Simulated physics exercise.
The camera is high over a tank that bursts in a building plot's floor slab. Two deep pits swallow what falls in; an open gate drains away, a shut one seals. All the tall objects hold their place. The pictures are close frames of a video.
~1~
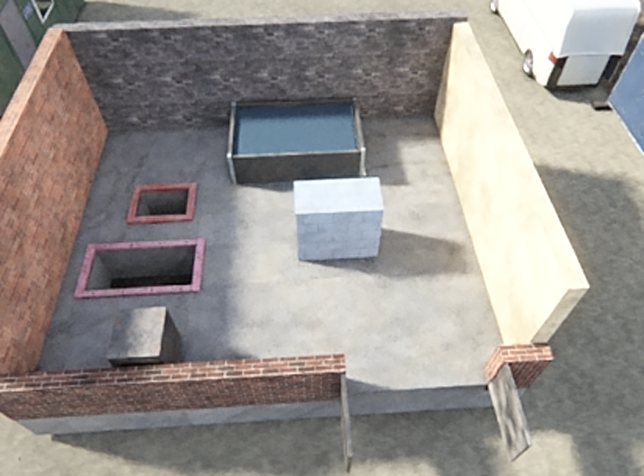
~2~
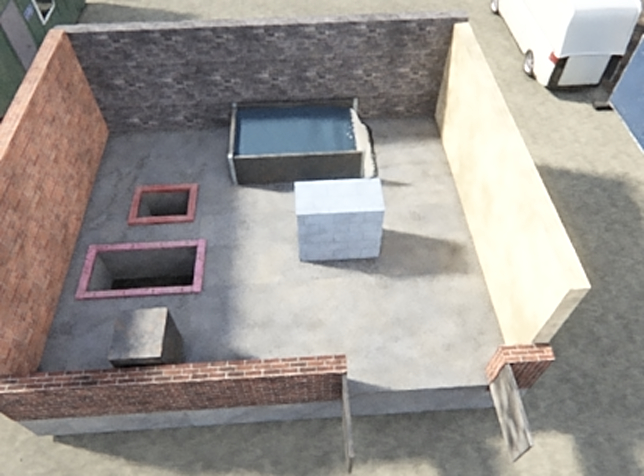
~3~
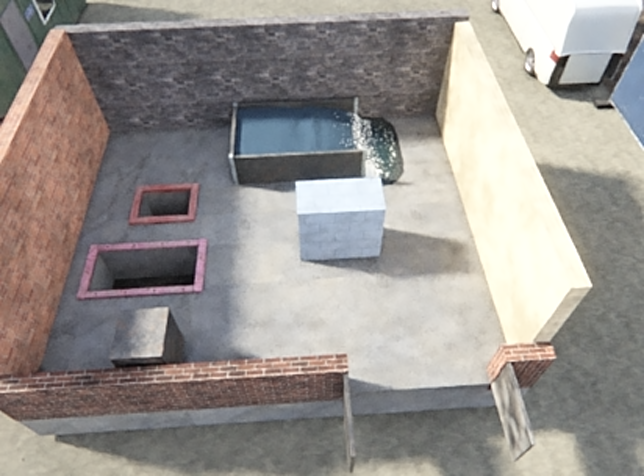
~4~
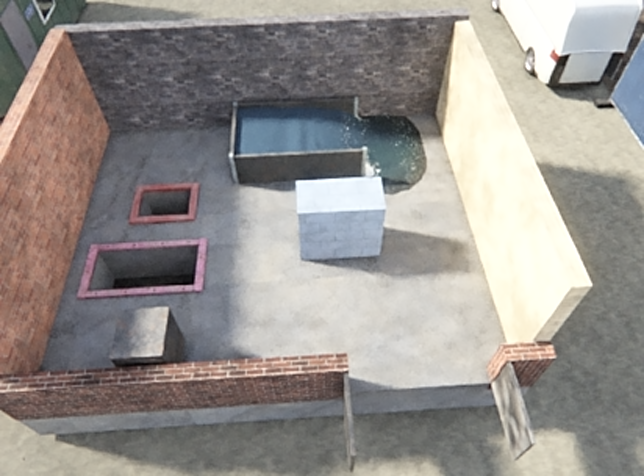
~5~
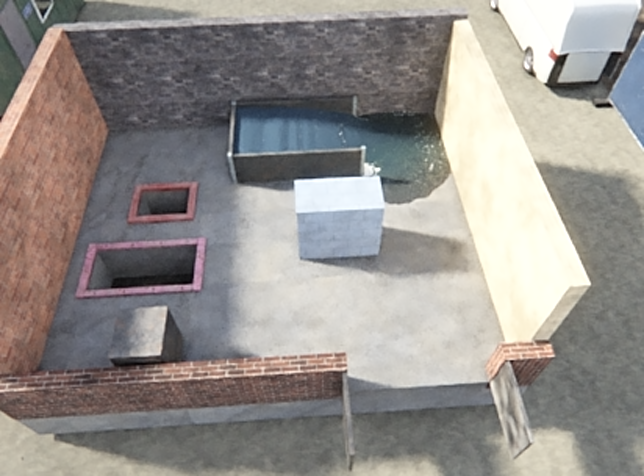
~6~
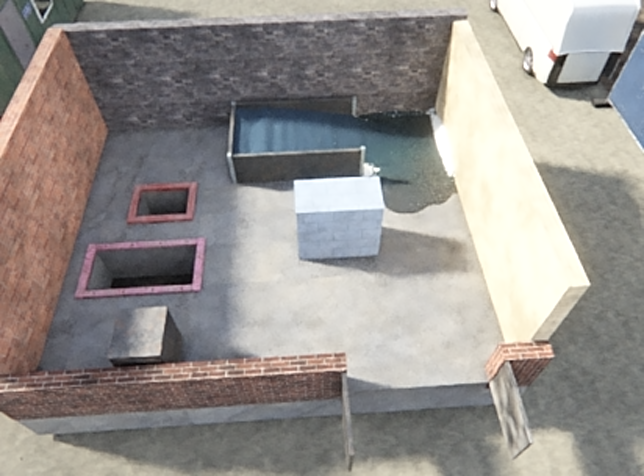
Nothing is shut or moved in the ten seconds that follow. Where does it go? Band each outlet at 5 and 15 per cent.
One by one: The gate takes more than 15 %; the pink pit takes less than 5 %; the red pit takes less than 5 %.
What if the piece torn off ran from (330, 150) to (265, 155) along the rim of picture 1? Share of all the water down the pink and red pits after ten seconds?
In per cent: Pink 12, red 0.
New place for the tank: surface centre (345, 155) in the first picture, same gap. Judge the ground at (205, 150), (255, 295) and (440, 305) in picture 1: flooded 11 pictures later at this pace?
One after the other: Not flooded, free of water, covered.
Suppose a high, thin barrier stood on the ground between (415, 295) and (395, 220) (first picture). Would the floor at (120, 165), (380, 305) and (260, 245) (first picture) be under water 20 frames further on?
As listed: No water, clear, free of water.
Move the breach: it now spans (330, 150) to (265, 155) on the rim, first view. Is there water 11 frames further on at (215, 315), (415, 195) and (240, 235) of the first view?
In that order: Under water, flooded, wet.
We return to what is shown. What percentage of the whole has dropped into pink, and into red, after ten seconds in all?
In turn 0 and 0 per cent.
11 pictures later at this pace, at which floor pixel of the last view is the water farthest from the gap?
Around (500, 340).
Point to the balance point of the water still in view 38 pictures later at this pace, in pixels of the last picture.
At about (342, 197).
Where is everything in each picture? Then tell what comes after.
The first frame shows still water in the water tank at (296, 130).
In the second frame, water pours out at (357, 142) and has run to a hidden place.
In the third frame, the front is at (375, 118), out from the gap at (357, 144).
In the fourth frame, the front is at (401, 118), out from the gap at (358, 144).
In the fifth frame, water pours out at (356, 143) and has run to (437, 125).
In the sixth frame, the front is at (456, 187), out from the gap at (356, 144).
A moment on, water covers 15 % of the floor; the gate 0 %, the pink pit 0 %, the red pit 0 %.
Next, water covers 20 % of the floor; the gate 0 %, the pink pit 0 %, the red pit 0 %.
Then, water covers 40 % of the floor; the gate 5 %, the pink pit 0 %, the red pit 0 %.
Later, water covers 50 % of the floor; the gate 29 %, the pink pit 0 %, the red pit 0 %.
In the end, water covers 65 % of the floor; the gate 44 %, the pink pit 0 %, the red pit 0 %.
